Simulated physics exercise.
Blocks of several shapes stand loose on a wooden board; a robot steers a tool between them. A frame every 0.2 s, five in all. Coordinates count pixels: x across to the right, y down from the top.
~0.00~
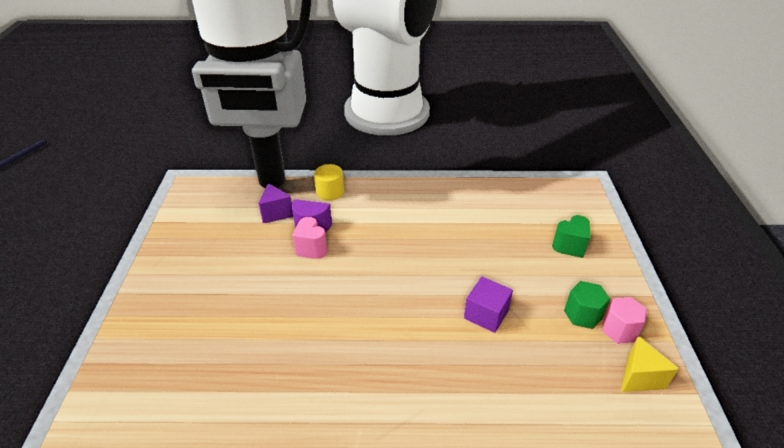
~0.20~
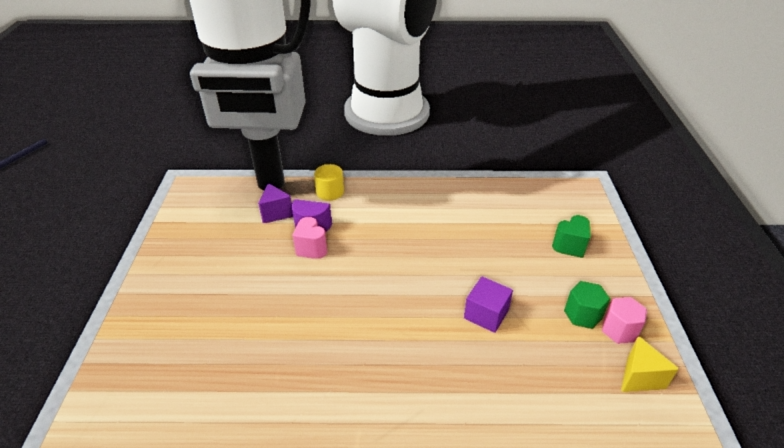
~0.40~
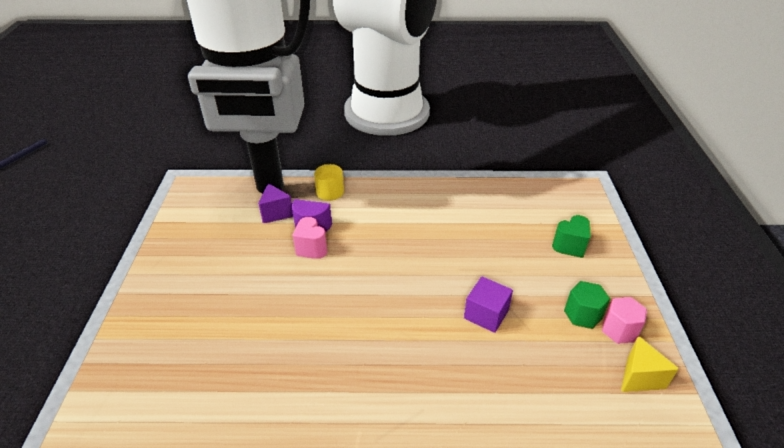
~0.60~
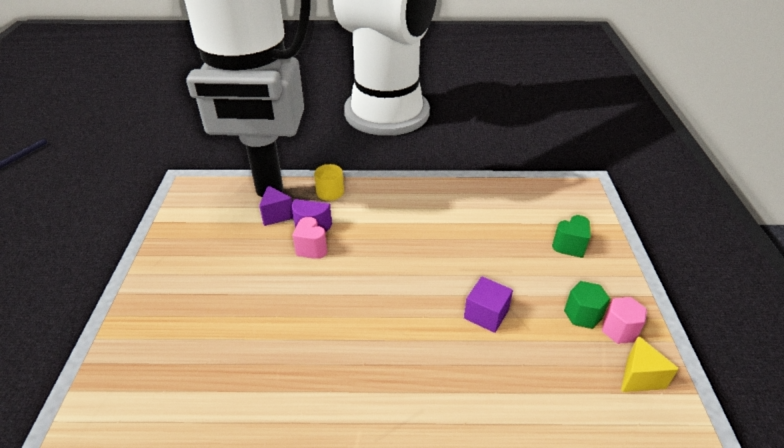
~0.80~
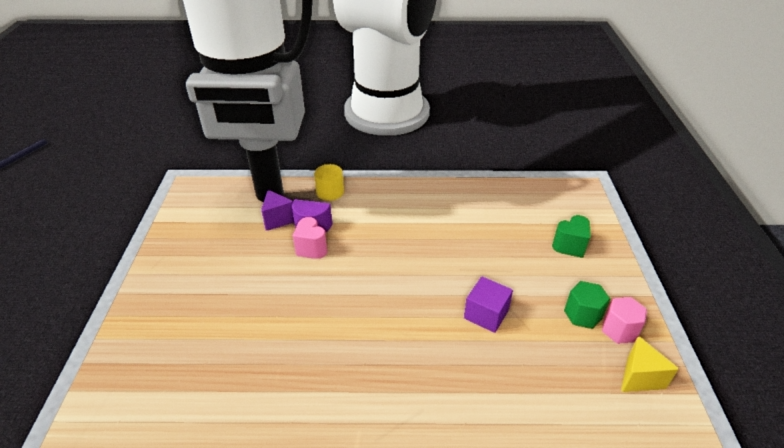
At first, a robot's dark tool stands at the back left of a wooden board, just behind a purple triangular block, with yellow, pink, green and other purple blocks scattered around. The tool creeps slightly toward the viewer, then nudges the triangular block a little, while the other blocks barely move.
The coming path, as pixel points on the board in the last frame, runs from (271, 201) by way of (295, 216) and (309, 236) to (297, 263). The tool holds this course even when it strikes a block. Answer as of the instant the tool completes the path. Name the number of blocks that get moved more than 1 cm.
Blocks moved: Three or more.
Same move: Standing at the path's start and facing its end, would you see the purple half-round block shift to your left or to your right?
Sideways, to the left.
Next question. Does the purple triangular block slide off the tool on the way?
Going by the path, yes.
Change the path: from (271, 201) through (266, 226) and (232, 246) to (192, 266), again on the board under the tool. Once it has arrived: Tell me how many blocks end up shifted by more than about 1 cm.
Looking at the path, I think only one of the blocks ends up more than 1 cm away.
The first path, step by step. One third of the way, tool (294, 209); purple triangular block (274, 210); pink heart block (311, 232), turned 20° clockwise; purple half-round block (318, 210).
Two thirds of the way, tool (308, 230); purple triangular block (274, 212), turned 15° clockwise; pink heart block (316, 239), turned 80° clockwise; purple half-round block (340, 221), turned 45° anticlockwise.
At the end, tool (296, 256); purple triangular block (274, 212), turned 15° clockwise; pink heart block (318, 252), turned 15° clockwise; purple half-round block (340, 221), turned 55° anticlockwise; yellow circular block still.
